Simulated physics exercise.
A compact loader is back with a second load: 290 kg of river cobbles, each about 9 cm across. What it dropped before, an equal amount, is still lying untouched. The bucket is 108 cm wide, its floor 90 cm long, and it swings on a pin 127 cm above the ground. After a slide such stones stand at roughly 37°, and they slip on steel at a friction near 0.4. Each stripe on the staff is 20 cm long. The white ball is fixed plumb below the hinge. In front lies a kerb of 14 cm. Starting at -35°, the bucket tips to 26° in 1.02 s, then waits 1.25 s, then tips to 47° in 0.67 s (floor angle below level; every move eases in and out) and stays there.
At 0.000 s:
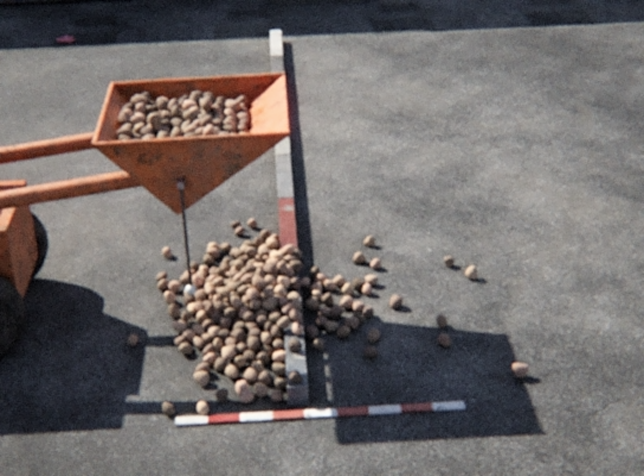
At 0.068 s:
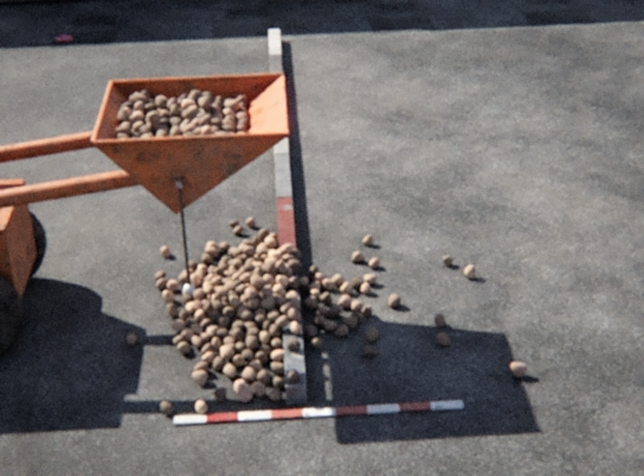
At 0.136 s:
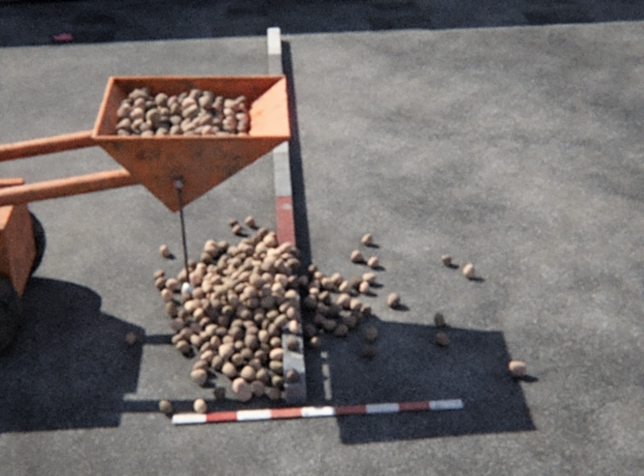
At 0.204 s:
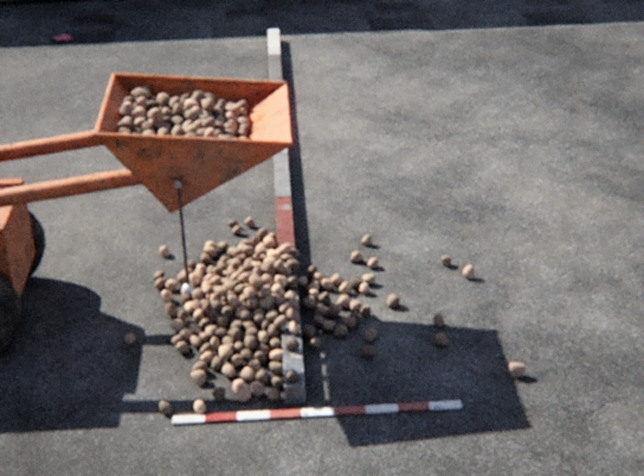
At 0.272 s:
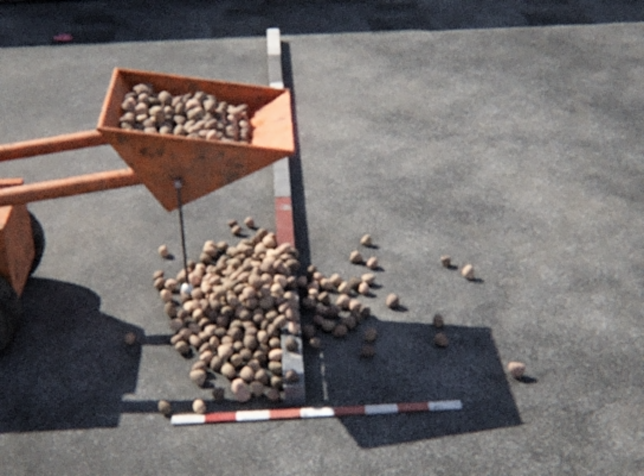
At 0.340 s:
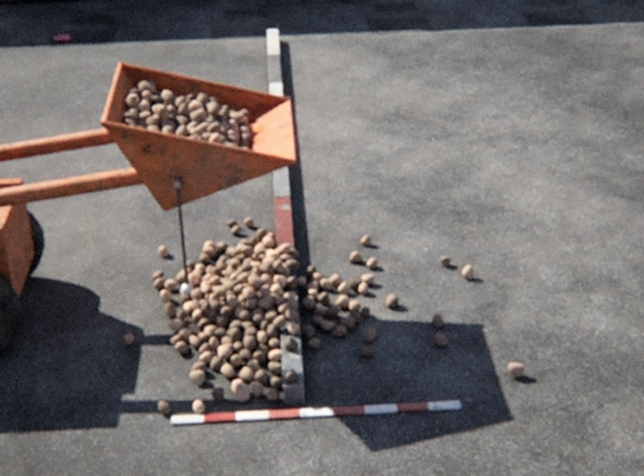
On a patch of grey tarmac, an orange bucket full of round brown lumps slowly tilted down to the right above a scattered heap of the same lumps, which lay still across a kerb.
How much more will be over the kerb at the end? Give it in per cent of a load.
Some 100 per cent is added.
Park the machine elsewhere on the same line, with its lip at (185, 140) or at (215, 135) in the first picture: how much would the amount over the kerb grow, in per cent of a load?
Near 20 per cent from the first place, 55 from the second.
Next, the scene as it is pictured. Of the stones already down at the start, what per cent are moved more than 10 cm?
About 5 per cent.
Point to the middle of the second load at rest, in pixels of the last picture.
Their middle is at about (358, 292).
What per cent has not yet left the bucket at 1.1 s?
It holds some 90 per cent.
After 0.8 s the floor is at 16°; in per cent of one load, 100 in the bucket, 89 on this side of the kerb, 11 over the kerb; the foremost stones are at (428, 293).
After 1.1 s the floor is at 26°; in per cent of one load, 92 in the bucket, 94 on this side of the kerb, 14 over the kerb; the foremost stones are at (428, 293).
After 3.4 s the floor is at 47°; in per cent of one load, 0 in the bucket, 89 on this side of the kerb, 111 over the kerb; the foremost stones are at (493, 302).
After 6.1 s the floor is at 47°; in per cent of one load, 0 in the bucket, 89 on this side of the kerb, 111 over the kerb; the foremost stones are at (493, 302). Net gain over the kerb, 100.
